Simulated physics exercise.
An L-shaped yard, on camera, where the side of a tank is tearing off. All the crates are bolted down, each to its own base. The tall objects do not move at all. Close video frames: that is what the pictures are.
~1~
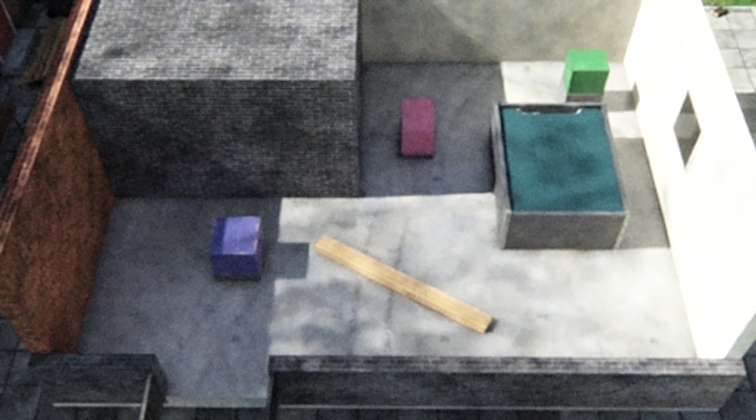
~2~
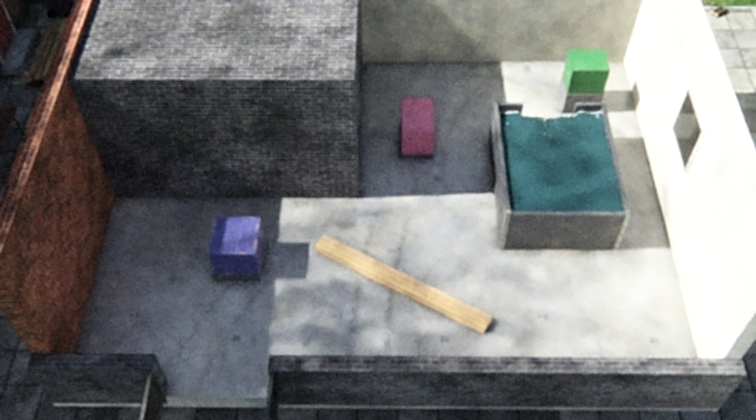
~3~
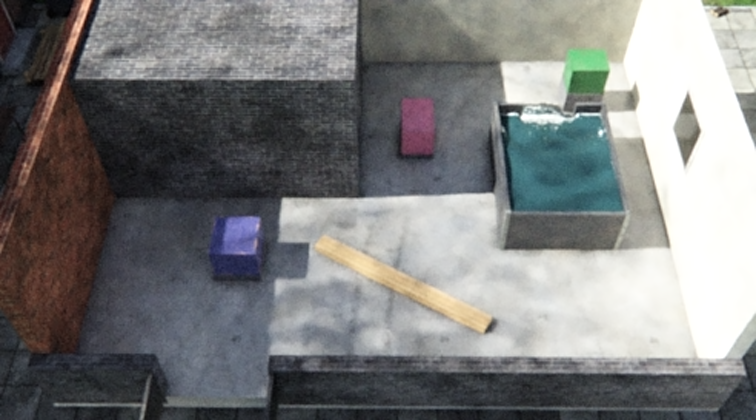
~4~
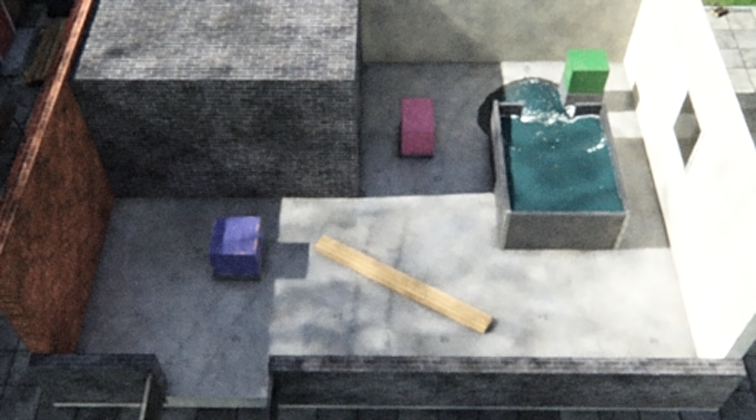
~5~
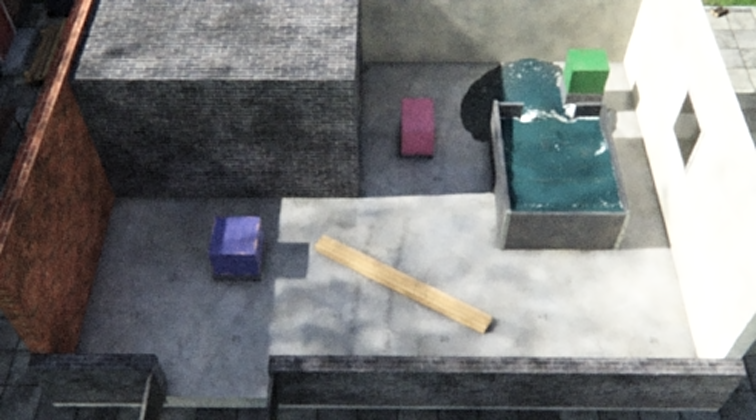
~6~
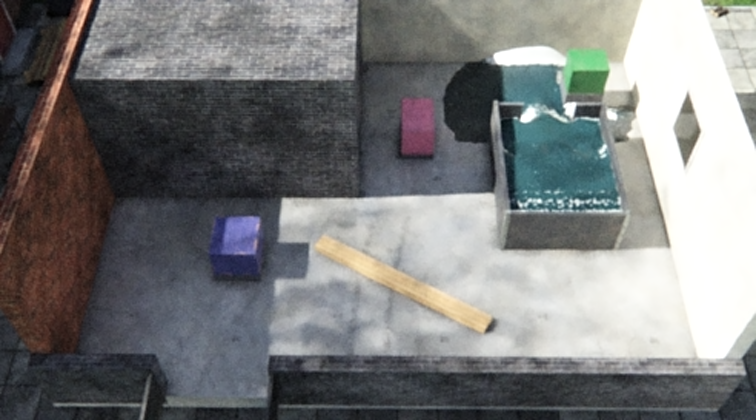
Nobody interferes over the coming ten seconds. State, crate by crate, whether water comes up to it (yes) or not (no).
In order: The green crate is saved. The blue crate is saved. The pink crate is not saved.
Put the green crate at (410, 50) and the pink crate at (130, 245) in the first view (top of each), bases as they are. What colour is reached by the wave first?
Answer: The green-painted one.
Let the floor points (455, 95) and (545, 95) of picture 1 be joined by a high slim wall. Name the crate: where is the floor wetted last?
My answer: The crate marked blue.
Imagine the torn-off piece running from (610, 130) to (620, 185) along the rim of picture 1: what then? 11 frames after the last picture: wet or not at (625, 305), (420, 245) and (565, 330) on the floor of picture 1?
Taking the points one after the other, they come out inundated, not soaked and inundated.
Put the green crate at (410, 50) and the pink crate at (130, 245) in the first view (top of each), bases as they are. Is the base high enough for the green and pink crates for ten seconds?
I reckon green is missed, while pink is missed.
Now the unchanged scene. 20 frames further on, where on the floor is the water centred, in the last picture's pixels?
About (525, 149).
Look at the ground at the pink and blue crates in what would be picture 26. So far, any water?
The way I see it, pink crate got wet while blue crate remains dry.
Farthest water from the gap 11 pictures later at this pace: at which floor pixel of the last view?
Approximate pixel: (372, 62).
A moment on, water covers 15 % of the floor; the green crate water round its plinth, the blue crate not reached, the pink crate water round its plinth.
Next, water covers 25 % of the floor; the green crate water round its plinth, the blue crate not reached, the pink crate water round its plinth.
Then, water covers 40 % of the floor; the green crate water round its plinth, the blue crate not reached, the pink crate water round its plinth.
Later, water covers 65 % of the floor; the green crate water round its plinth, the blue crate water round its plinth, the pink crate water round its plinth.
In the end, water covers 95 % of the floor; the green crate stayed above the water, the blue crate stayed above the water, the pink crate was topped.
